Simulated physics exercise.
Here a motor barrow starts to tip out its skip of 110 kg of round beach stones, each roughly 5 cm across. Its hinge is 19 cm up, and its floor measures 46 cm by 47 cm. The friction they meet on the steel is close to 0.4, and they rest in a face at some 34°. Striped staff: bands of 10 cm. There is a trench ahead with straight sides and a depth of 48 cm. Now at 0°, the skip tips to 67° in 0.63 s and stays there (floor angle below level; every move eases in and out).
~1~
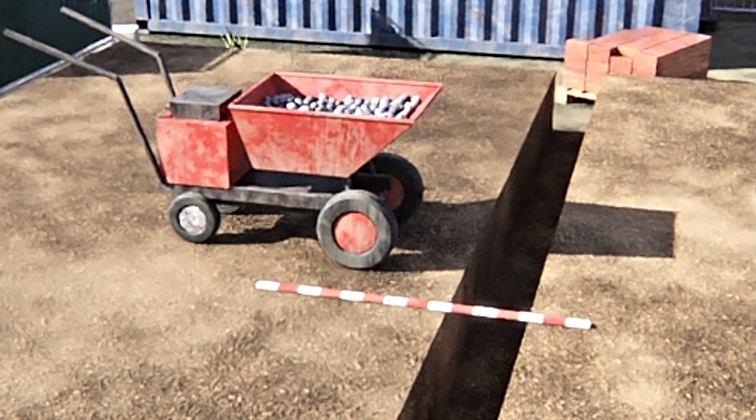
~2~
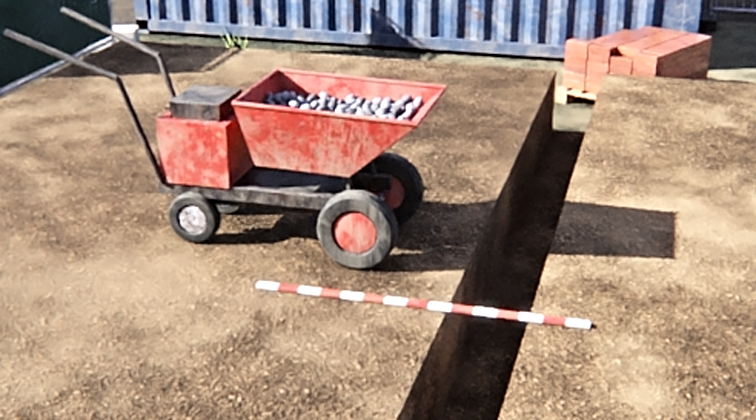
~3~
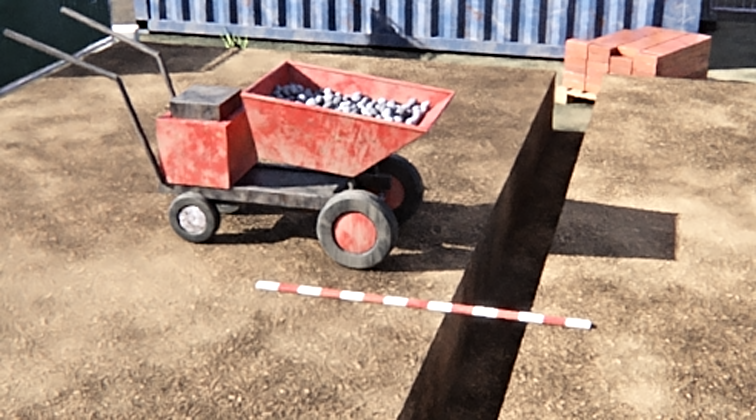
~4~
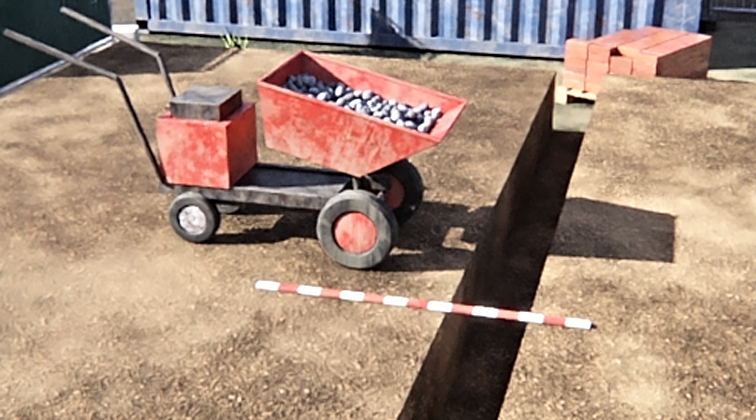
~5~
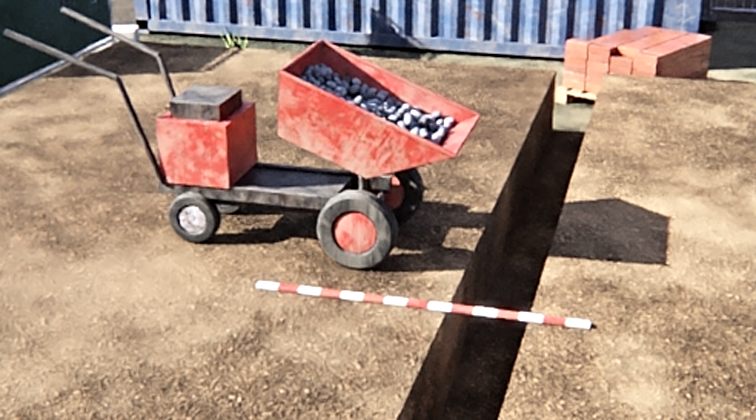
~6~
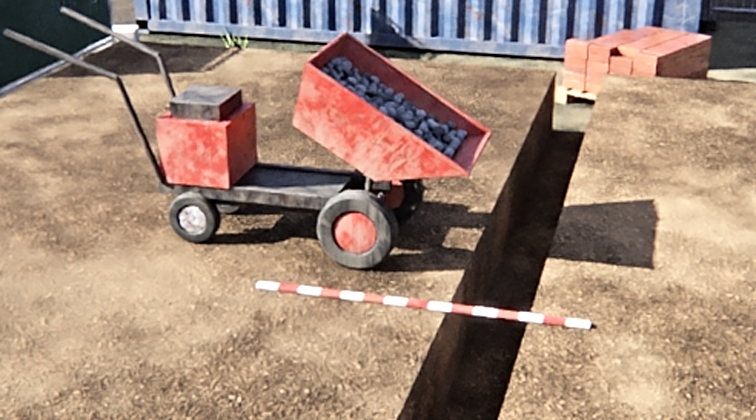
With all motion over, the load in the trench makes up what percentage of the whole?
It makes up about 49 percent of the whole load.
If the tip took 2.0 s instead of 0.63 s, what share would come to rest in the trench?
Trench share: Approx. 70%.
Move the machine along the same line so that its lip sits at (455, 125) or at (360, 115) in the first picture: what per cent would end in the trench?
First place roughly 10%, second roughly 100%.
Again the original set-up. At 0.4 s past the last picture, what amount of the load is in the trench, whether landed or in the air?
By then, around 20 percent.
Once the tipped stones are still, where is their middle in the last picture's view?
Resting centre: About (557, 260).
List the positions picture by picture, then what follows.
The first picture shows lip at (414, 122), floor tilted 0°, highest stones at (397, 107).
The second picture shows lip at (418, 124), floor tilted 2°, highest stones at (330, 105).
The third picture shows lip at (428, 131), floor tilted 6°, highest stones at (288, 93).
The fourth picture shows lip at (441, 141), floor tilted 13°, highest stones at (299, 82).
The fifth picture shows lip at (455, 156), floor tilted 22°, highest stones at (314, 73).
In the sixth picture, the skip is at 31°, its lip at (468, 174); the top of the load is at (336, 66).
Then, 0.2 s after the last picture the floor is at 56°, 100 % in the skip; the foremost stones are at (482, 197).
Then, 0.4 s after the last picture the floor is at 67°, 75 % in the skip, 22 % in the trench, 4 % past the trench; the foremost stones are at (556, 262).
Then, 0.8 s after the last picture the floor is at 67°, 12 % in the skip, 39 % in the trench, 49 % past the trench; the foremost stones are at (722, 281).
Then, 2.7 s after the last picture the floor is at 67°, 0 % in the skip, 49 % in the trench, 51 % past the trench; the foremost stones are past the picture's edge.
